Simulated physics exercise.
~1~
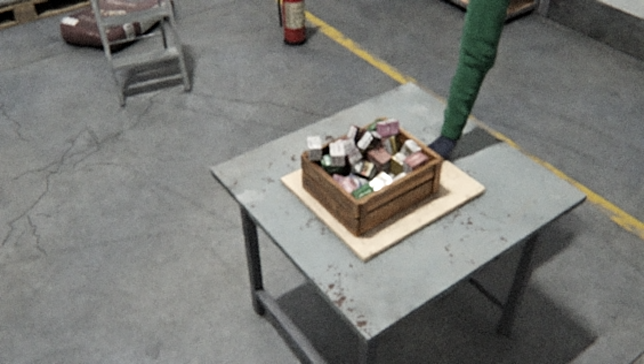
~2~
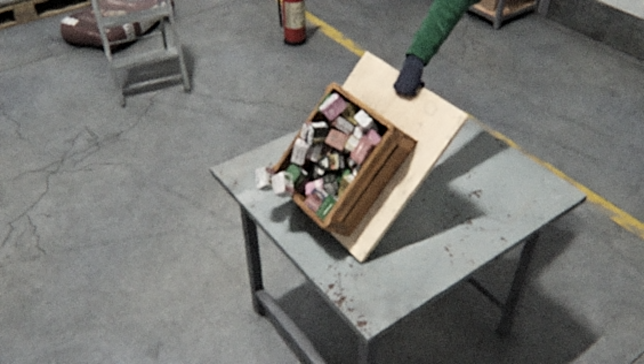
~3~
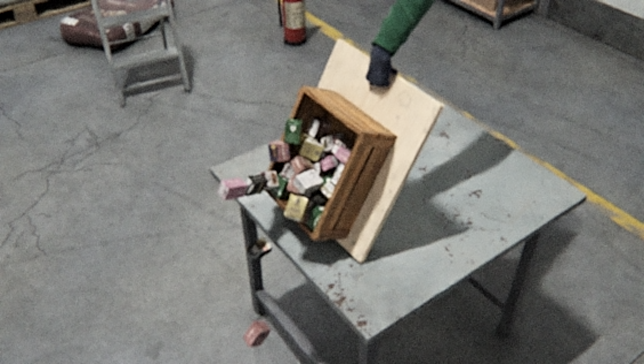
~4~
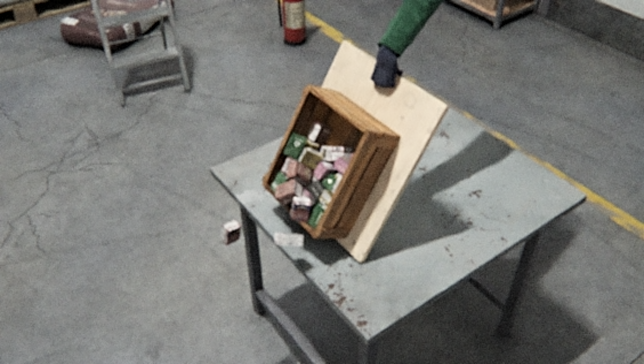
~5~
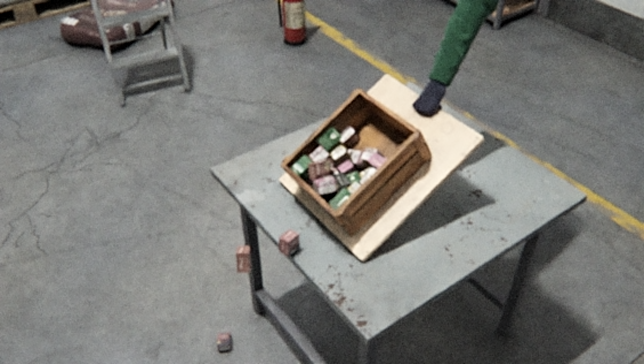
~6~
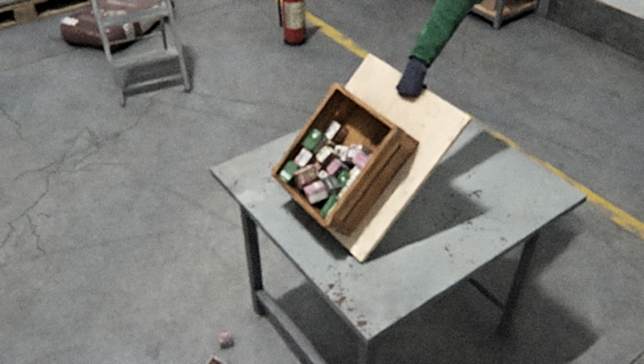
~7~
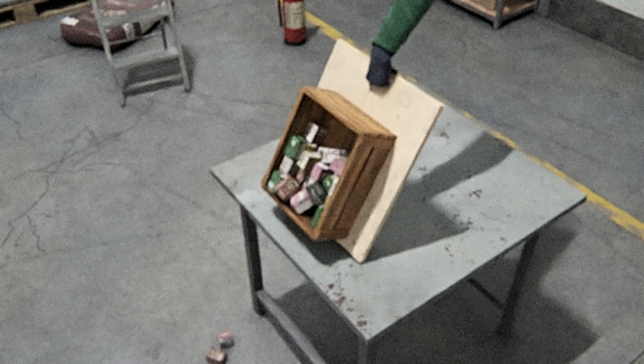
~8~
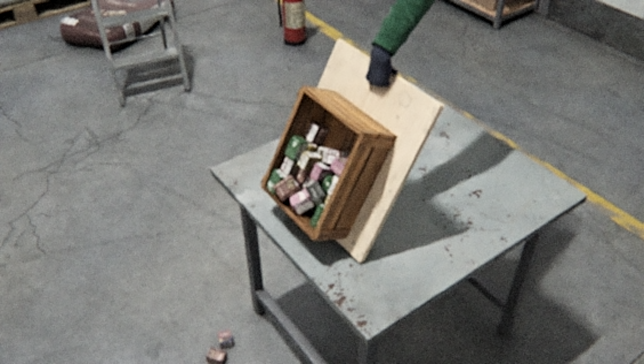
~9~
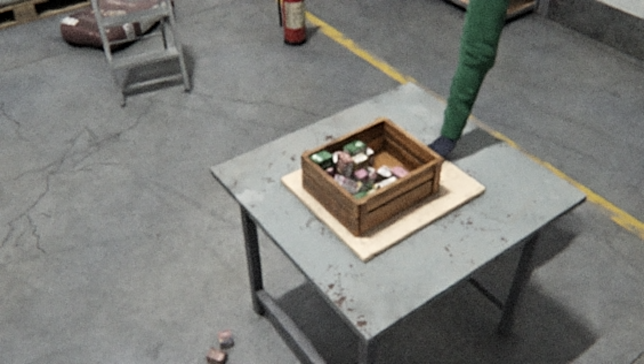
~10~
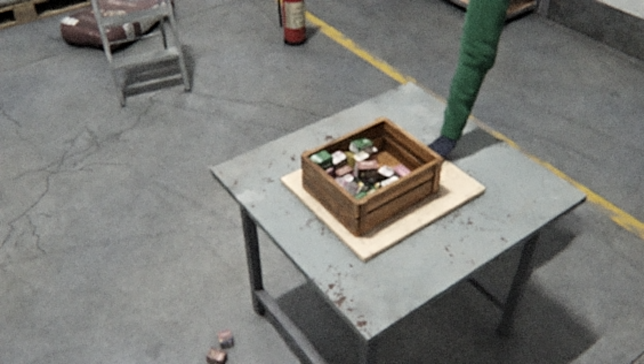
A gloved hand in a green sleeve lifted the right side of a board holding a wooden crate of small cartons, spilling some off the table's left side, then partly lowered and raised it again before setting it flat, with many cartons still inside.
